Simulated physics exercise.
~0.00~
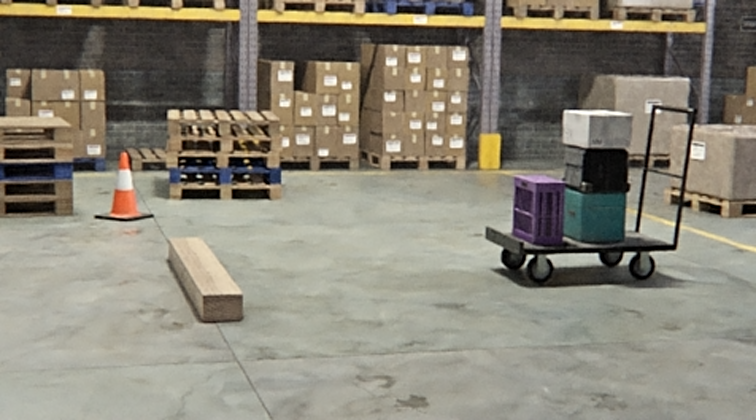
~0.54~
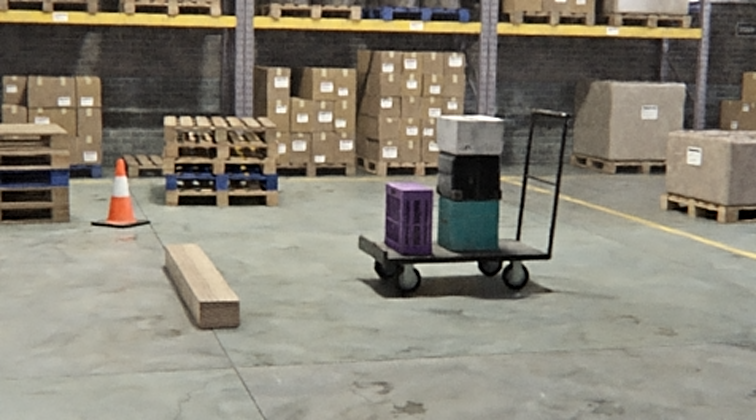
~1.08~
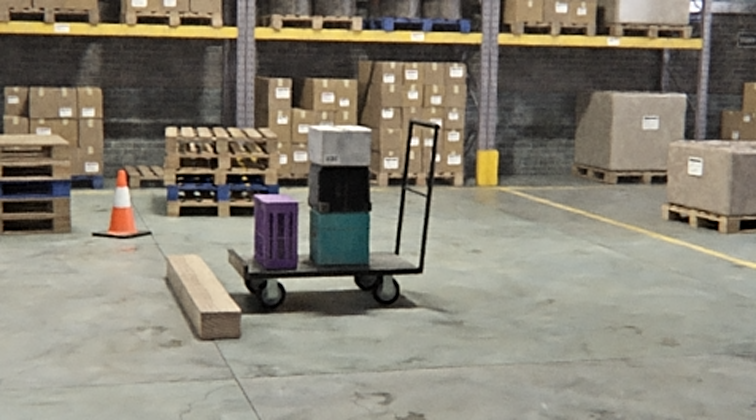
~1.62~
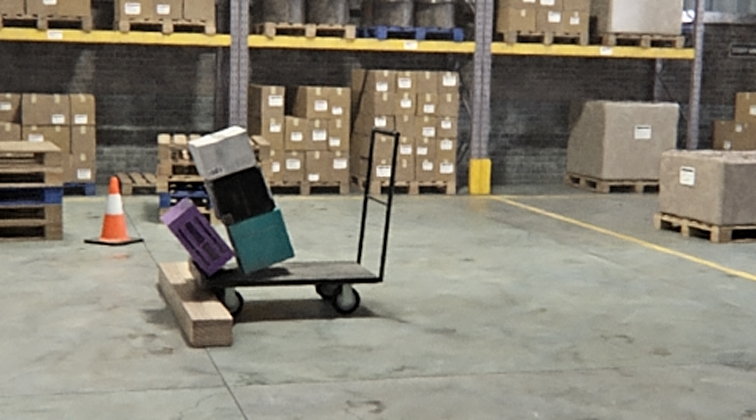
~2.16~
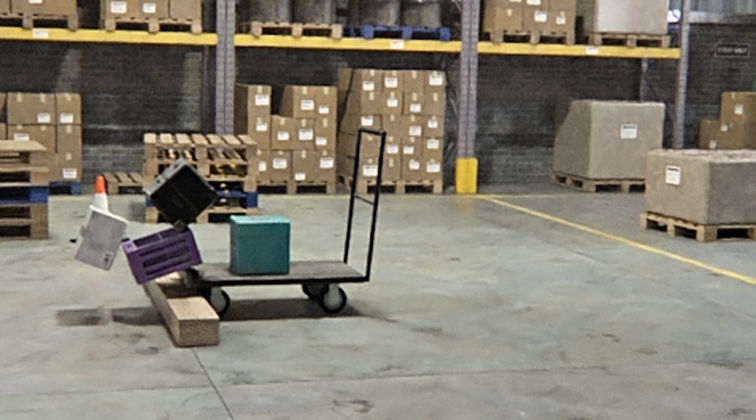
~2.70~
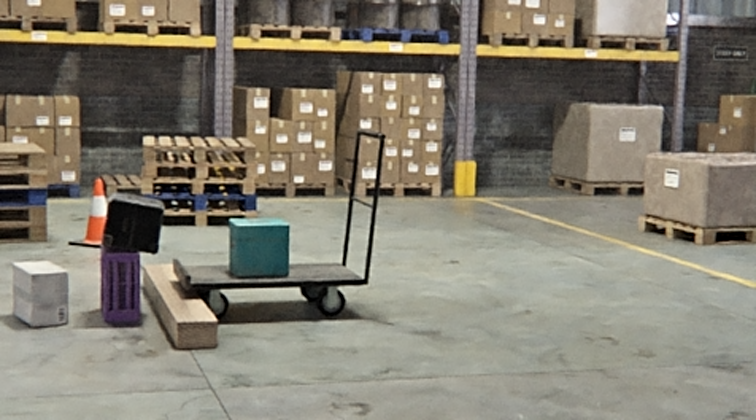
In a warehouse lined with pallets and shelves of cardboard boxes, a flat trolley rolls left across the concrete floor toward a long wooden beam. It carries a purple crate at the front and, behind it, a teal box with a black case and a white carton stacked on top. The trolley meets the beam and stops, and the whole load tips forward. The purple crate, black case and white carton tumble over the front, while the teal box drops back onto the deck. At the end, the carton sits on the floor at left, the black case rests tilted atop the upended crate, and the teal box remains aboard.
